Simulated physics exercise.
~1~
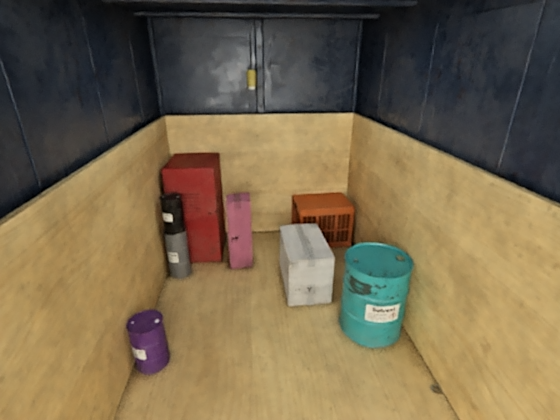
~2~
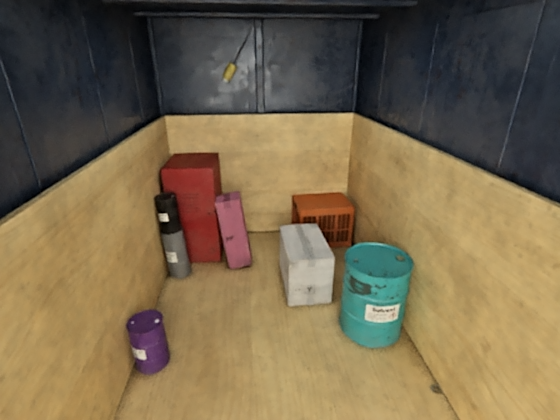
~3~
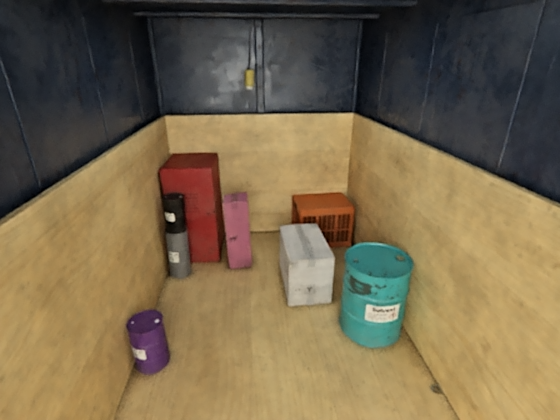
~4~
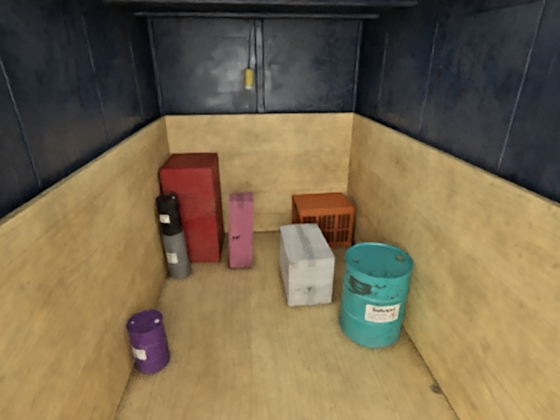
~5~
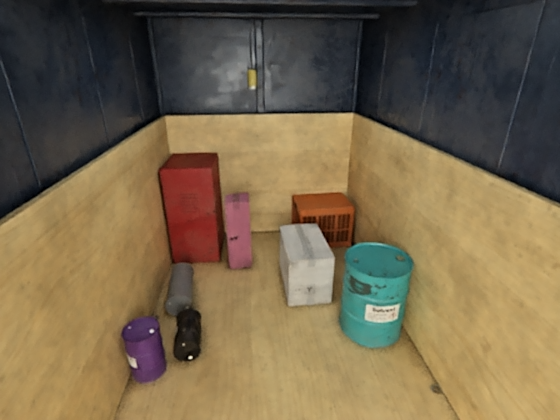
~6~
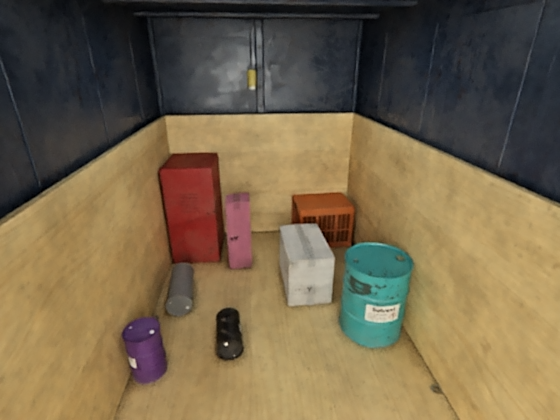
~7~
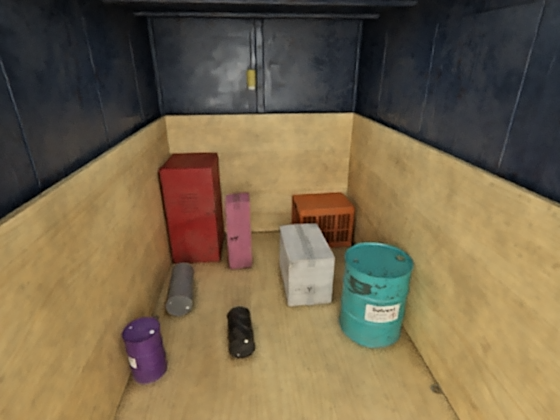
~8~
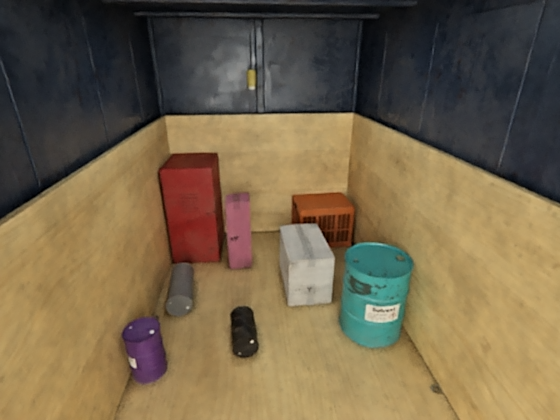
In the back of a delivery van, a pink box tilted and settled upright again beside a tall red cabinet, then the stacked black and grey canisters toppled forward, the black one rolling right before both ended lying on the floor.
